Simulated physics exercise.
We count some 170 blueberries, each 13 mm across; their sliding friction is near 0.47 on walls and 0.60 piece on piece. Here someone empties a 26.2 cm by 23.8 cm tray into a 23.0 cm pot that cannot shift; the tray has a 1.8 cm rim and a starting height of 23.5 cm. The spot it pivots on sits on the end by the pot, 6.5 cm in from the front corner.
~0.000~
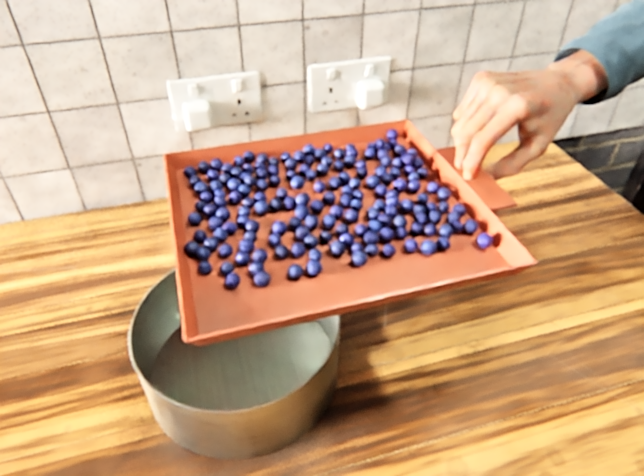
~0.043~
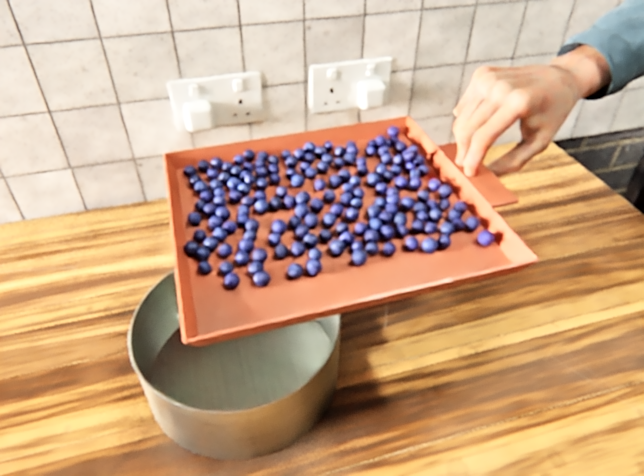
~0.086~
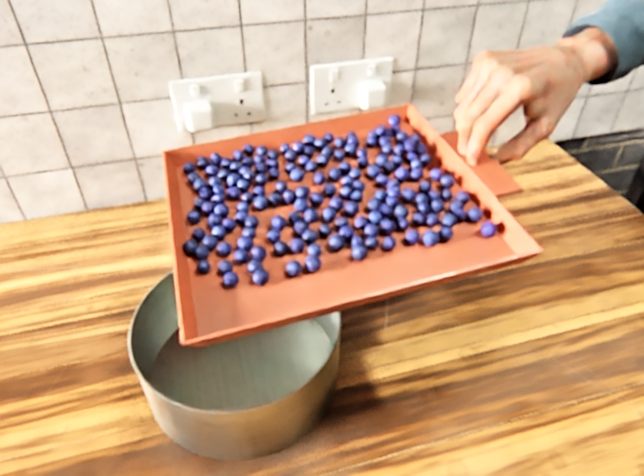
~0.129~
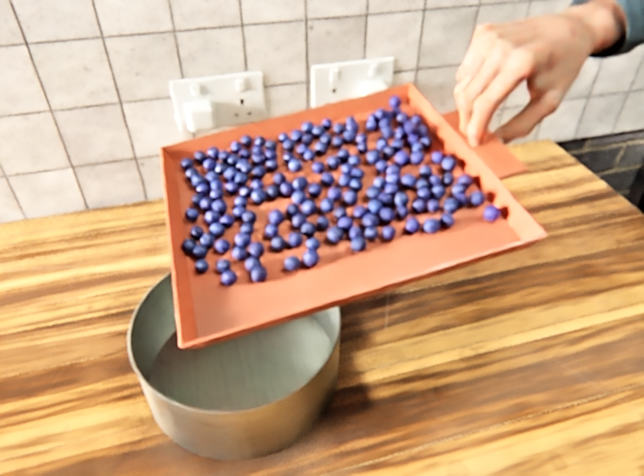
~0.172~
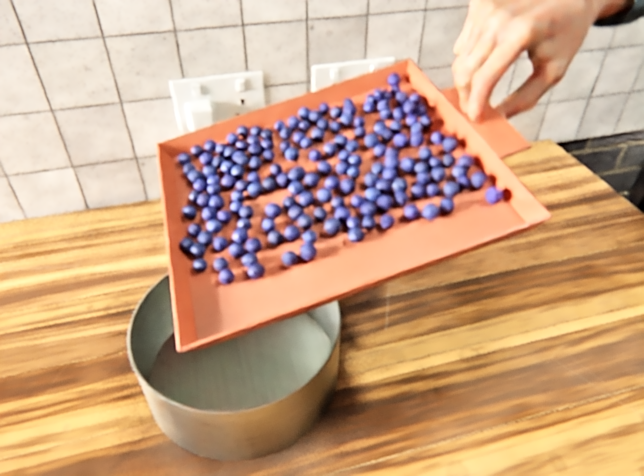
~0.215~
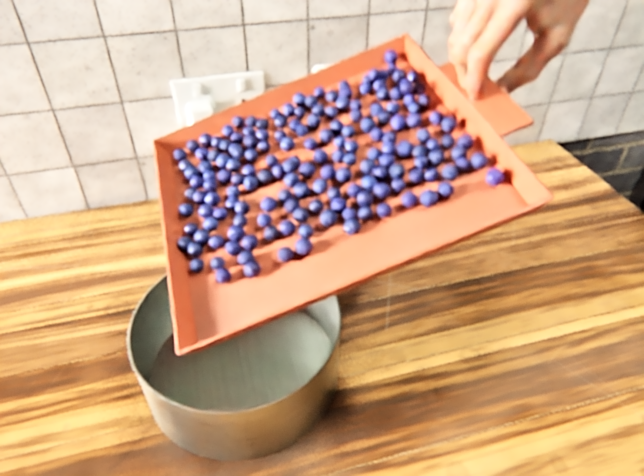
On a wooden counter, a hand lifts the right side of a blueberry tray.
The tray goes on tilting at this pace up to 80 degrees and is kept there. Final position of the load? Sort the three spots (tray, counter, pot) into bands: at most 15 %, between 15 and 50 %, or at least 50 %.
Left on the tray: Up to 15 %; counter: 50 % or more; pot: Up to 15 %.
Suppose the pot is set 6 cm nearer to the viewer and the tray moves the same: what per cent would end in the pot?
I'd say some 30 per cent would end up there.
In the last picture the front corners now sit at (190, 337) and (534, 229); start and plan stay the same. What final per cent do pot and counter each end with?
Final per cent - pot 0, counter 100.
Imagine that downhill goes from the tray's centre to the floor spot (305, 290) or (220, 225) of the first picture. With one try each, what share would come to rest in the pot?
That would be close to 0 per cent, then close to 50 per cent.
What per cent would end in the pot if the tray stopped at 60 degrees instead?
That would give about 5 per cent.
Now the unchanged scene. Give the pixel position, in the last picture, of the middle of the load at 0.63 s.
Approximately (165, 253) in the last picture.
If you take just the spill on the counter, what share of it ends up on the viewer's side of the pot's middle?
Roughly 100 percent of the spill.
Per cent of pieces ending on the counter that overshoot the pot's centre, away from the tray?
Some 100 per cent.
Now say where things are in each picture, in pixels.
The first frame shows tray tilt 0 degrees, front corners at (196, 329) and (523, 257); middle of the pieces at (329, 198); pot at (237, 317).
The second frame shows tray tilt 1 degrees, front corners at (195, 330) and (524, 255); middle of the pieces at (330, 196).
The third frame shows tray tilt 4 degrees, front corners at (193, 331) and (528, 246), lowest corner left front; middle of the pieces at (329, 190).
The fourth frame shows tray tilt 8 degrees, front corners at (191, 334) and (532, 230), lowest corner left front; middle of the pieces at (328, 180).
The fifth frame shows tray tilt 14 degrees, front corners at (189, 337) and (535, 212), lowest corner left front; middle of the pieces at (325, 168).
The sixth frame shows tray tilt 19 degrees, front corners at (187, 339) and (536, 194), lowest corner left front; middle of the pieces at (321, 156); pot at (236, 317). Its pace works out near 125 degrees a second.
After 0.46 s, tilt 49 degrees; the tray holds 100 %, the pot 0 %.
After 0.63 s, tilt 70 degrees; the tray holds 90 %, the pot 0 %.
After 0.92 s, tilt 80 degrees; the tray holds 5 %, the pot 0 %.
In the end, at 1.9 s, tray 0 %, counter 95 %, pot 5 %.
